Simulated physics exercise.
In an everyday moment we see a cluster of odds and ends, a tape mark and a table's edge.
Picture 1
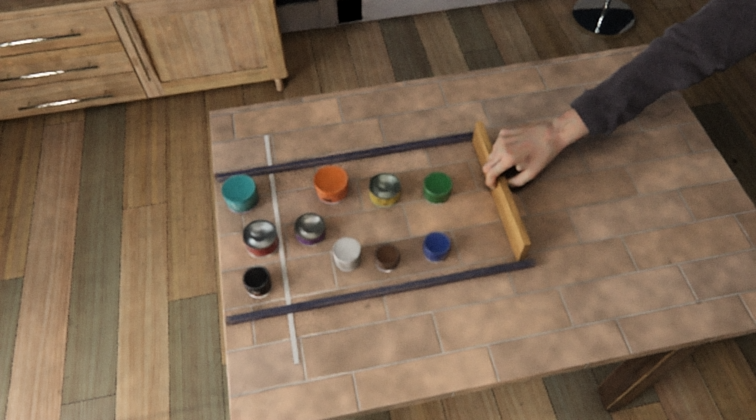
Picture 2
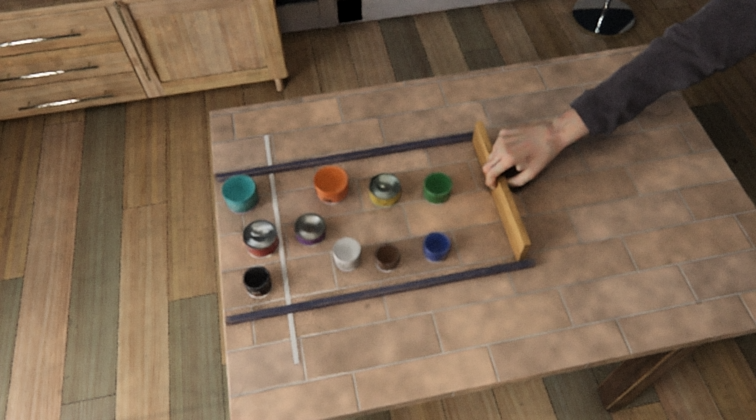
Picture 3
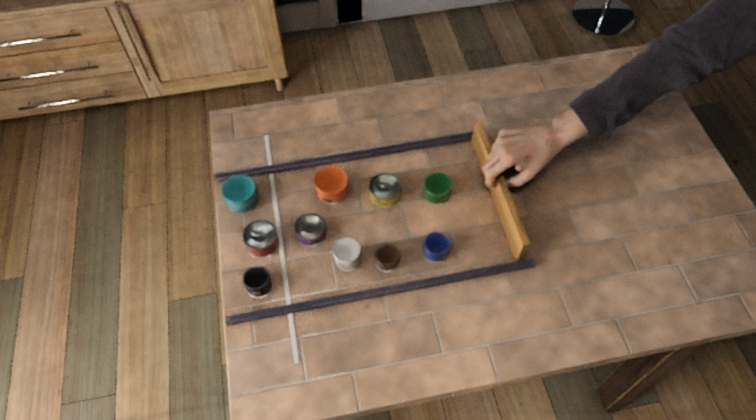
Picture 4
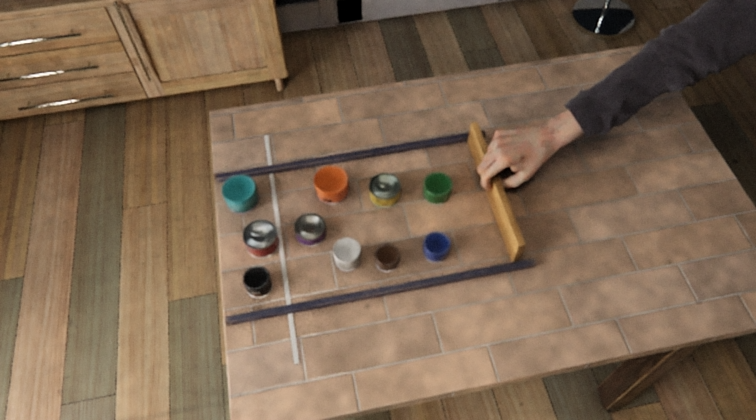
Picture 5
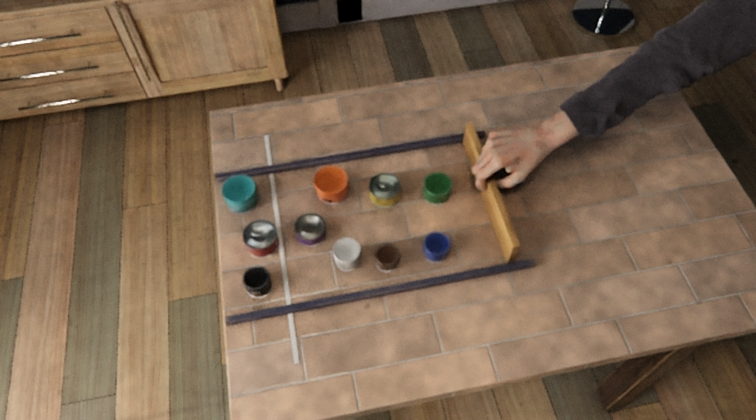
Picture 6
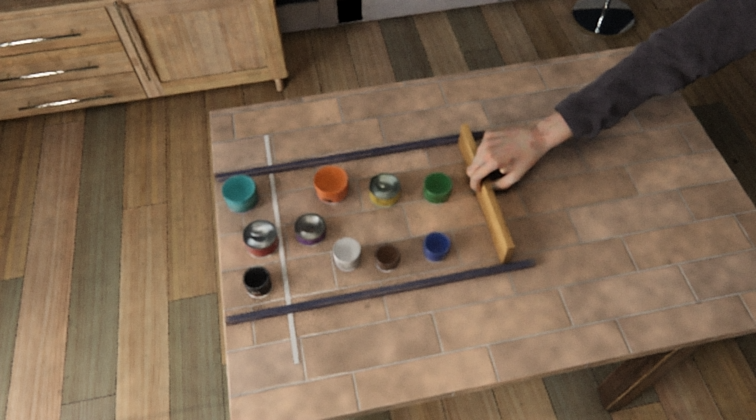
A hand in a dark sleeve reaches in from the upper right over a brown tiled tabletop, seen from above at an angle, with wooden flooring and drawers beyond. Between two dark rails sit small pots and tins, turquoise, red and black near a pale tape line at left, orange, green, brown and blue farther right. The hand slides a wooden board slightly leftward, while the pots and the view stay still.
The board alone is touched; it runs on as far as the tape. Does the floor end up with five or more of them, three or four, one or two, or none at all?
The floor ends up with one or two.
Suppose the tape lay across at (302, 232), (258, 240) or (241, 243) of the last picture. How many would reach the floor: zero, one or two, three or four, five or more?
First none, then just one or two, and lastly five or more.
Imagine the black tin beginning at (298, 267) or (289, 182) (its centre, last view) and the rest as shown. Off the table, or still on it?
First: Safe; second: Safe.
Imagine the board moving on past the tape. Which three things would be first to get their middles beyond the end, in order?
Order, earliest first: Red pot, turquoise pot, purple pot.
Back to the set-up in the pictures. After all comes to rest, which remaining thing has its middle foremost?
The turquoise pot finishes nearest.
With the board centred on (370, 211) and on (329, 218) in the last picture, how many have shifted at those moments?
First 6 and then 8.
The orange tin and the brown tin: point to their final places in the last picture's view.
Final centres, first then second: (255, 184), (250, 300).
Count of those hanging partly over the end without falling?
1 is the number.
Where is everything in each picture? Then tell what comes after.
In the first picture, turquoise pot (241, 195); black tin (258, 282); red pot (261, 239); board (499, 188); tape (280, 236).
In the second picture, black tin (258, 282); brown tin (387, 258).
In the third picture, red pot (261, 239); blue tin (436, 248).
In the fourth picture, turquoise pot (241, 195); green tin (437, 189).
In the fifth picture, black tin (258, 282); orange tin (332, 185).
In the sixth picture, turquoise pot (241, 195); black tin (258, 282); red pot (261, 239); board (484, 191); tape (280, 236).
A little later, none off yet; turquoise pot at rest near (241, 195); black tin at rest near (258, 282); red pot at rest near (261, 239).
When it is over, the number that fall off is one or two; down, red pot.
